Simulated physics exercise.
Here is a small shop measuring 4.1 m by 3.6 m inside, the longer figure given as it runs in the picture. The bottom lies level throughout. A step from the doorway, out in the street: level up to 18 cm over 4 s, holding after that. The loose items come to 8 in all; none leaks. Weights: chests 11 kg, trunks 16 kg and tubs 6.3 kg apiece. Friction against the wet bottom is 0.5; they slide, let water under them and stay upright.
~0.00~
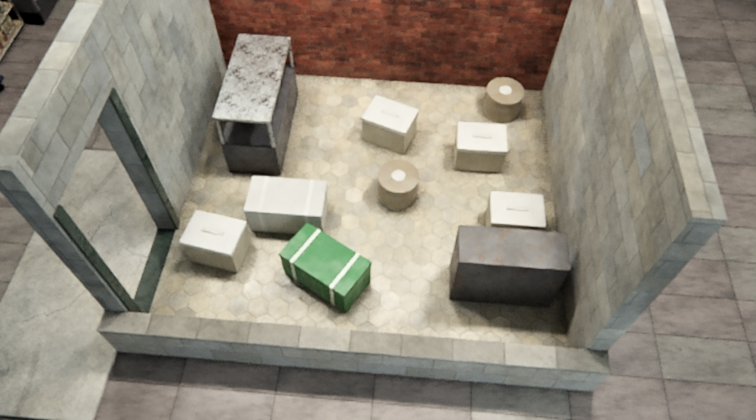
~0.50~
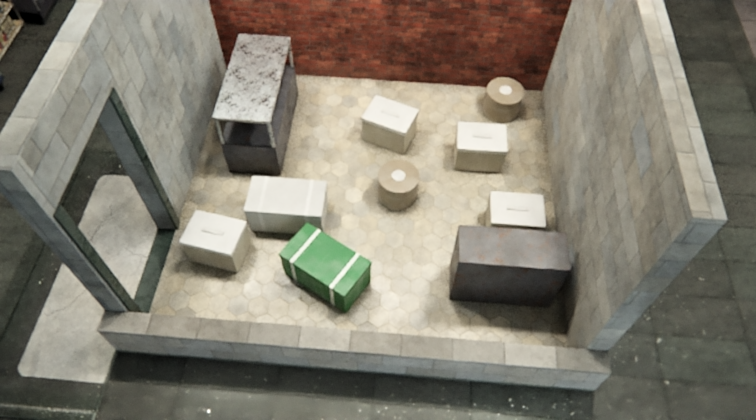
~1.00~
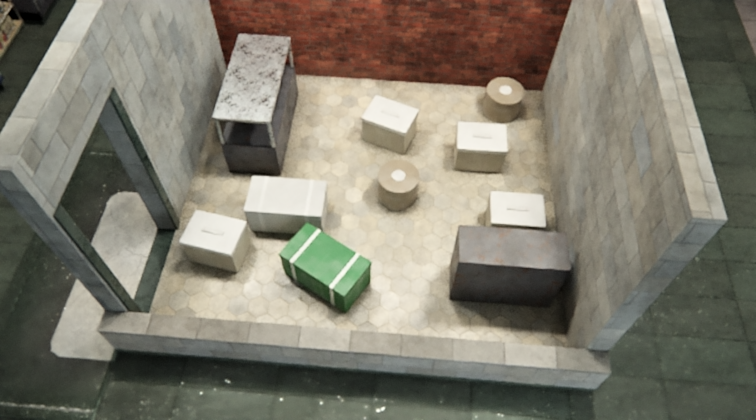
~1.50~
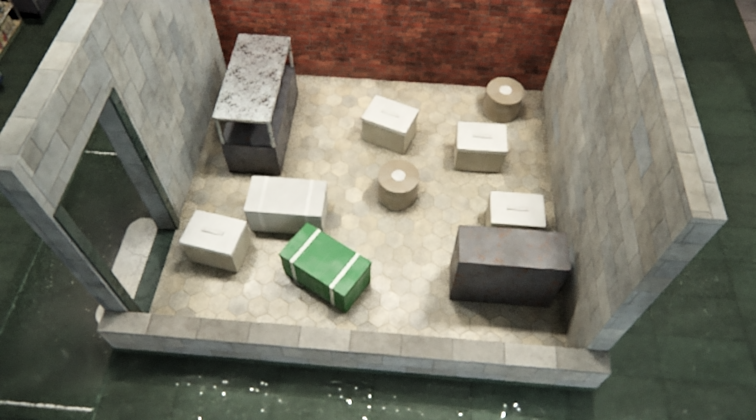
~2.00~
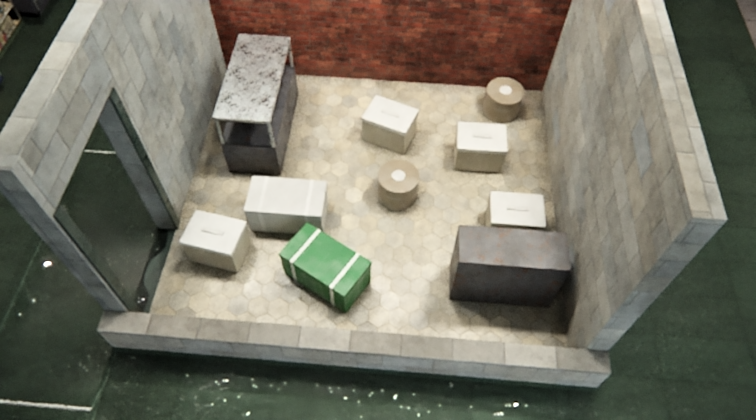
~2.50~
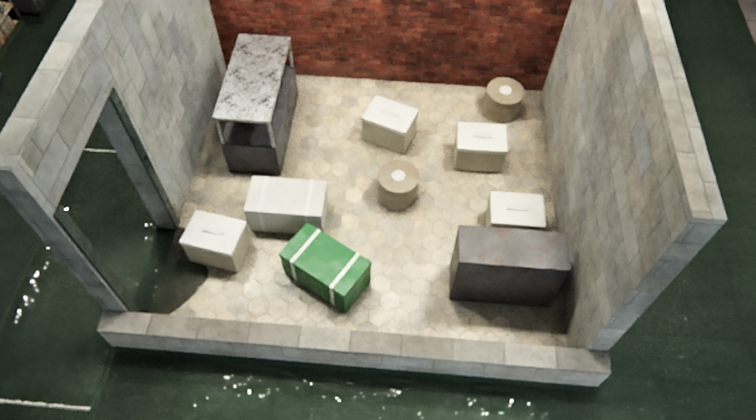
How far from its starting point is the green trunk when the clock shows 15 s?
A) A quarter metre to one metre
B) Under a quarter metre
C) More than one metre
More than one metre.
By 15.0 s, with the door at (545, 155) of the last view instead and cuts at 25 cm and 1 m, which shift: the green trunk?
With that change, the green trunk is swept well off.
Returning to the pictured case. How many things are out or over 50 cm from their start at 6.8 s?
3 of them.
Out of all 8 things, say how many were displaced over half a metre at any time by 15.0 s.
I get 7.
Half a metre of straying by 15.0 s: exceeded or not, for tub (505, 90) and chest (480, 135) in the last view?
The first is smaller and the second greater.
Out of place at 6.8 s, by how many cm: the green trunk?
Some 140 cm from the start.
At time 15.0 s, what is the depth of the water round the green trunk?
Around 11 cm.
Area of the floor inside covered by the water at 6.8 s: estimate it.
My estimate is roughly 9.5 m2.
After 3.5 s the green trunk is near (325, 258), 0.0 m from its start, aground; 0 afloat.
After 6.8 s the green trunk is near (445, 190), 1.5 m from its start, aground; 1 afloat.
After 11.0 s the green trunk is near (480, 131), 2.3 m from its start, afloat; 6 afloat.
After 15.0 s the green trunk is near (360, 120), 1.8 m from its start, afloat; 8 afloat.
